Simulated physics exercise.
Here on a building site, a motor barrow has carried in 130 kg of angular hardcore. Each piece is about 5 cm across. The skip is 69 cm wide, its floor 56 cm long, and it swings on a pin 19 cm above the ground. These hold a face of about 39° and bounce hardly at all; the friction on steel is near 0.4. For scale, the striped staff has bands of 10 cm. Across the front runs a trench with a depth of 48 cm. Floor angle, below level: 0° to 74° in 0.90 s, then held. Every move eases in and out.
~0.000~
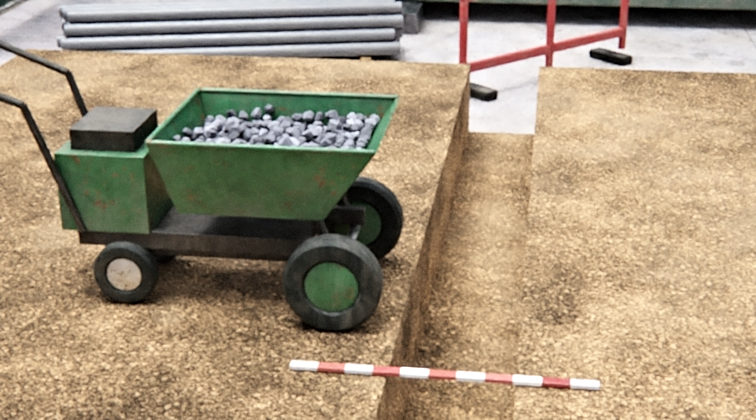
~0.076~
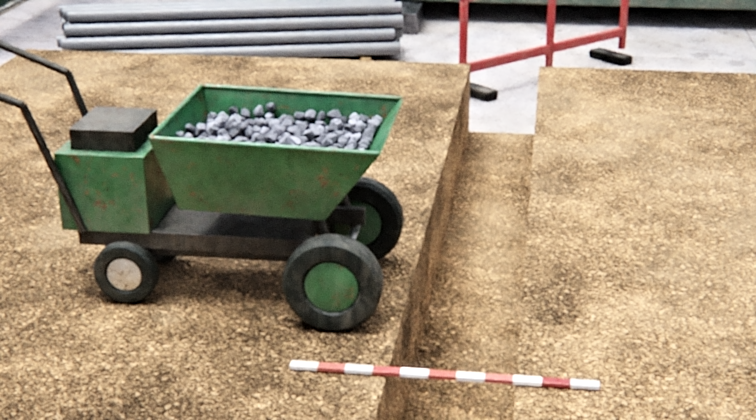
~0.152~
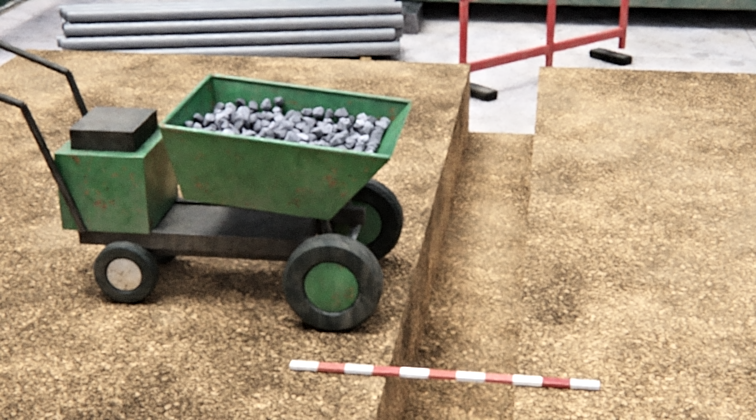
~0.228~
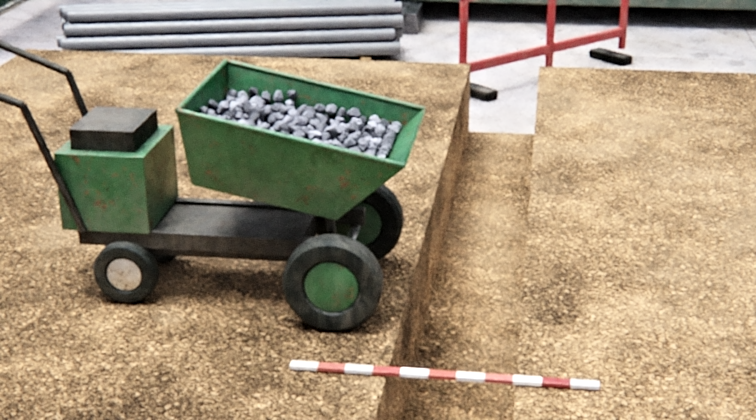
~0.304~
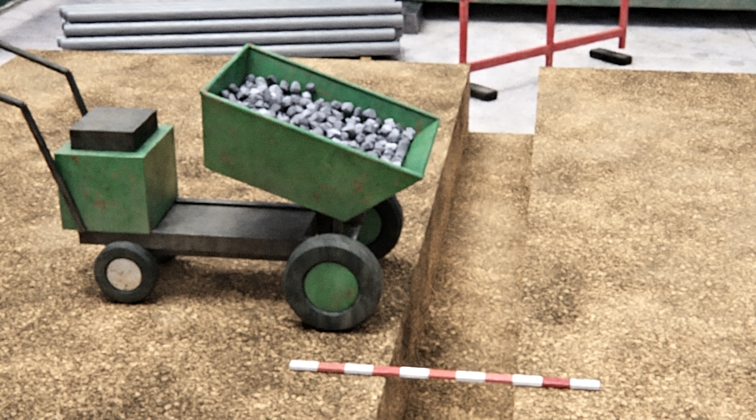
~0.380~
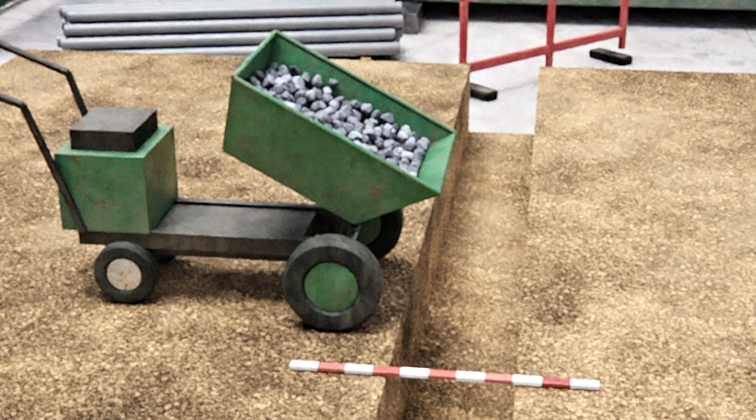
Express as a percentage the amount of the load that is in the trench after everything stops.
The amount is close to 55 per cent of the load.
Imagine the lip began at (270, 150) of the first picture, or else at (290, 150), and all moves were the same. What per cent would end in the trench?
Estimates: 90 % then 95 %.
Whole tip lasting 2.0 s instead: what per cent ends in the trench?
About 65%.
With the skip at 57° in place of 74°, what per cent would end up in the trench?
In that case some 10 per cent.
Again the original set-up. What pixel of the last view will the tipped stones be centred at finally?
The middle should be near (511, 377).
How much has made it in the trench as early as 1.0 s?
Close to 5 per cent has got there by then.
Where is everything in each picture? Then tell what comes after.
Lip at (375, 153), floor tilted 0°, highest stones at (250, 127), in the first picture.
Lip at (378, 154), floor tilted 2°, highest stones at (247, 125); the stones move at 0.3 m/s on average, in the second picture.
The skip is at 6°, its lip at (389, 158); the top of the load is at (242, 116); the stones move at 0.6 m/s on average, in the third picture.
Lip at (404, 166), floor tilted 12°, highest stones at (241, 106); the stones move at 0.8 m/s on average, in the fourth picture.
Lip at (422, 178), floor tilted 20°, highest stones at (250, 93); the stones move at 1.0 m/s on average, in the fifth picture.
The skip is at 28°, its lip at (440, 193); the top of the load is at (272, 80); the stones move at 1.1 m/s on average, in the sixth picture.
After 0.7 s the floor is at 63°; 100 % in the skip; the foremost stones are at (469, 232).
After 1.0 s the floor is at 74°; 79 % in the skip, 7 % in the trench, 14 % past the trench; the foremost stones are at (573, 301).
After 1.4 s the floor is at 74°; 39 % in the skip, 21 % in the trench, 40 % past the trench; the foremost stones are at (724, 319).
After 3.3 s the floor is at 74°; 7 % in the skip, 55 % in the trench, 38 % past the trench; the foremost stones are past the picture's edge.
